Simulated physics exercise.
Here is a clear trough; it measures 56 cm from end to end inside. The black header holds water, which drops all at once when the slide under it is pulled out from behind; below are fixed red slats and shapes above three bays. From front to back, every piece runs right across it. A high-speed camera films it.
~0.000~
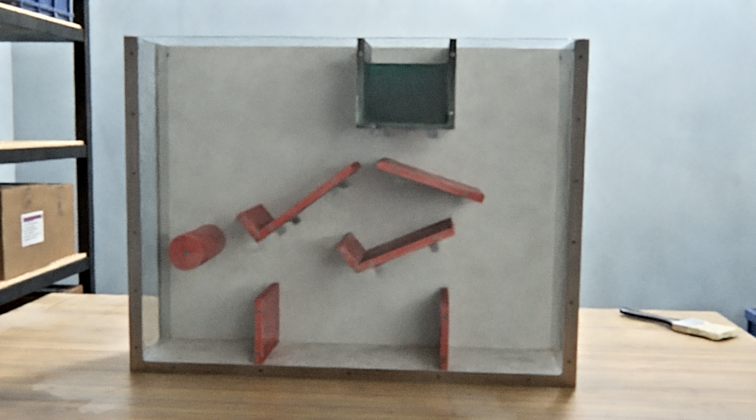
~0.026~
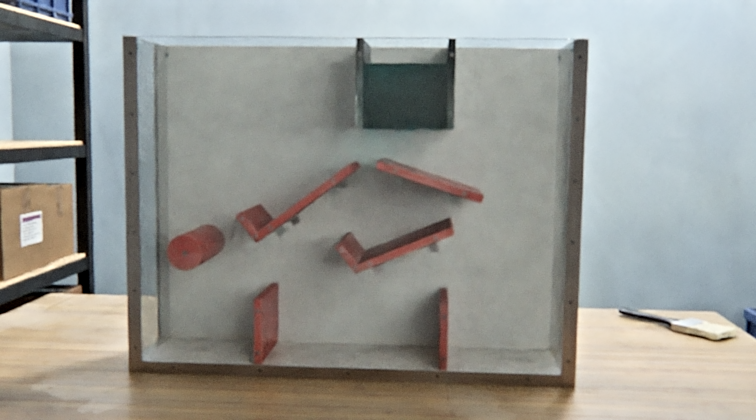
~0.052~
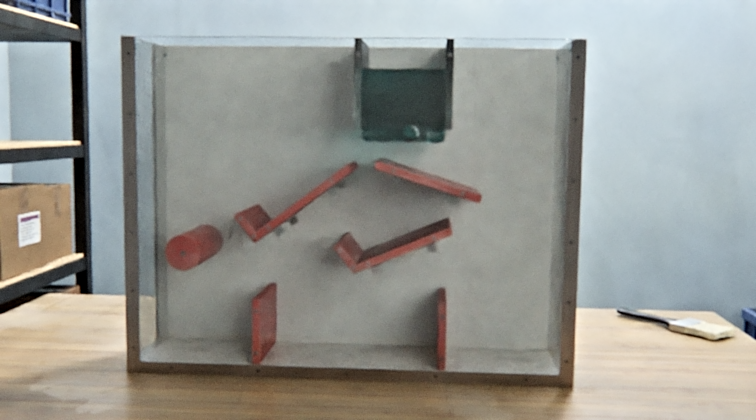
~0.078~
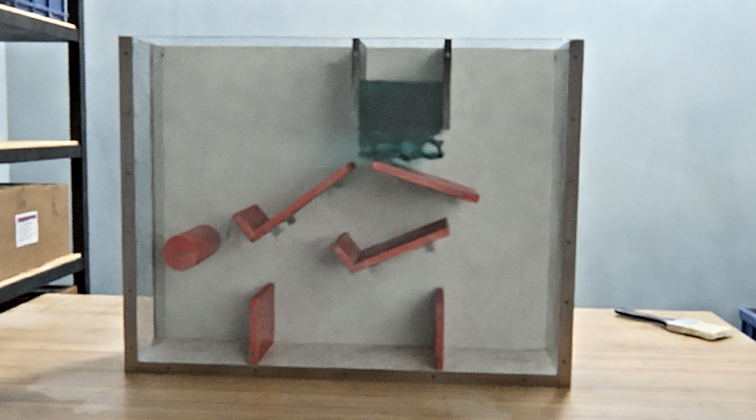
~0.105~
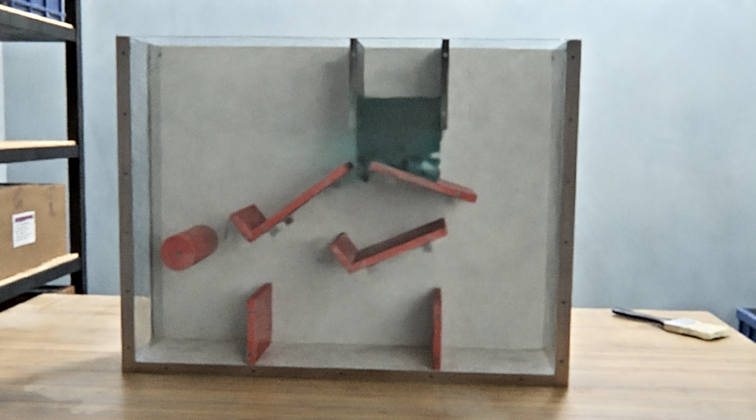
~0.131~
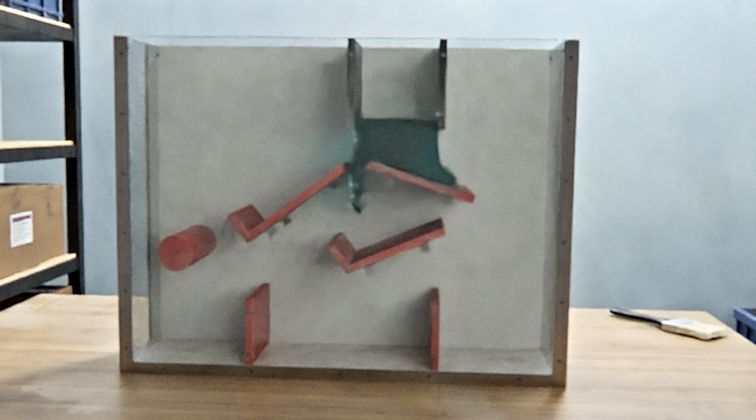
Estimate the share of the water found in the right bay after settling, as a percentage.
I would say roughly 65 per cent of it.
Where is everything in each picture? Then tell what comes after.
In the first picture, the lowest water is at (374, 122); its top is at (423, 64); the piece under the header is centred near (430, 182); divider tops at (259, 301) and (445, 307).
In the second picture, the lowest water is at (381, 129); its top is at (376, 64).
In the third picture, the lowest water is at (379, 141); its top is at (428, 71).
In the fourth picture, the lowest water is at (379, 159); its top is at (440, 83); below the header it spans (359, 133) to (442, 142).
In the fifth picture, the lowest water is at (435, 181); its top is at (423, 98); below the header it spans (356, 162) to (439, 151).
In the sixth picture, the lowest water is at (358, 208); its top is at (361, 118); below the header it spans (351, 166) to (456, 189).
After 0.24 s 91 per cent has yet to come down; below, left 0, middle 8, right 1.
After 0.39 s 47 per cent has yet to come down; below, left 2, middle 22, right 30.
After 0.76 s 8 per cent has yet to come down; below, left 3, middle 24, right 66.
In the end the left bay holds 3, the middle 24 and the right 67 per cent.
